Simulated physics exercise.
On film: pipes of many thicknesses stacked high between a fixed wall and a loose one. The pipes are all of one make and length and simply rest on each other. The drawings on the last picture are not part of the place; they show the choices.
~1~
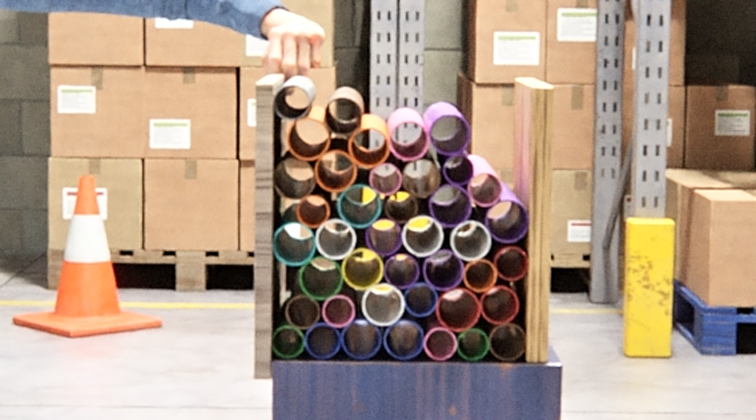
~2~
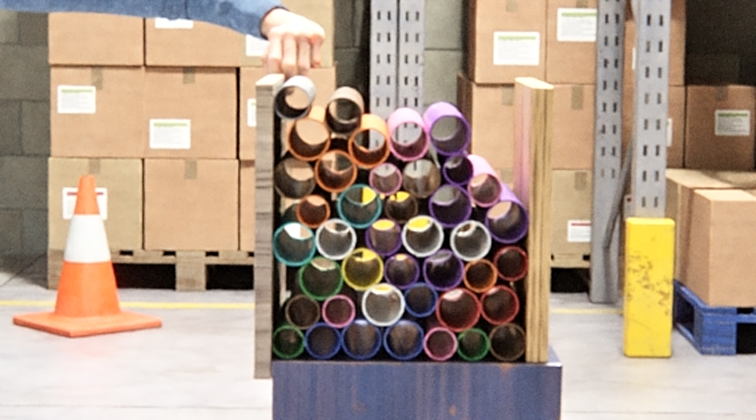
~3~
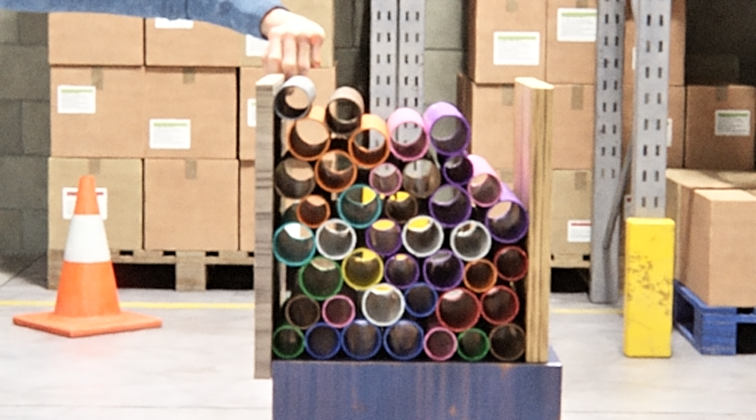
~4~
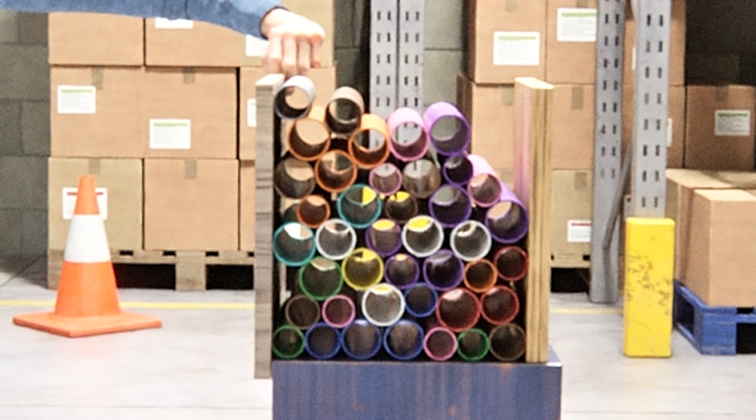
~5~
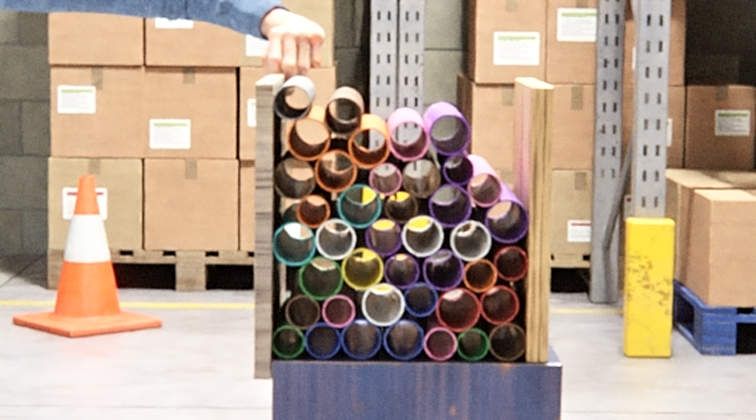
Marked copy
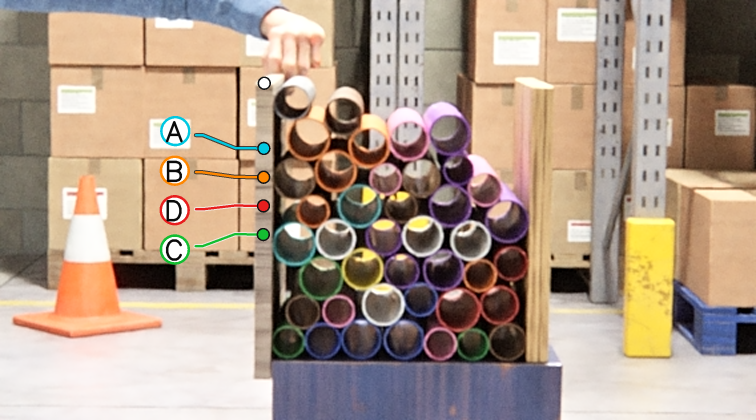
At the start, a hand reaches in from the upper left and rests at a grey pipe atop a stack of colourful pipes between two upright boards. The hand and arm stay in place, and the pipes show no clear movement through the end, with a traffic cone and stacked boxes behind.
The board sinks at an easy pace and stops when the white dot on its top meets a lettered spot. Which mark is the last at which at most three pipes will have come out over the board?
Mark D is as low as it can go.
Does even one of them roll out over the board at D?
Yes, at D.
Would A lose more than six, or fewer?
At A, fewer than six.
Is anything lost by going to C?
At C: Yes.
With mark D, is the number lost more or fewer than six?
At D, fewer than six.
On the copy, A at (264, 148); B at (263, 177); C at (263, 234); D at (263, 206); the white dot at (264, 83).
On D. First, top of the board (273, 141).
Then, top of the board (273, 204).
Finally, top of the board (273, 205), two out over the board.
By contrast, A one out over the board; B one out over the board; C four out over the board.
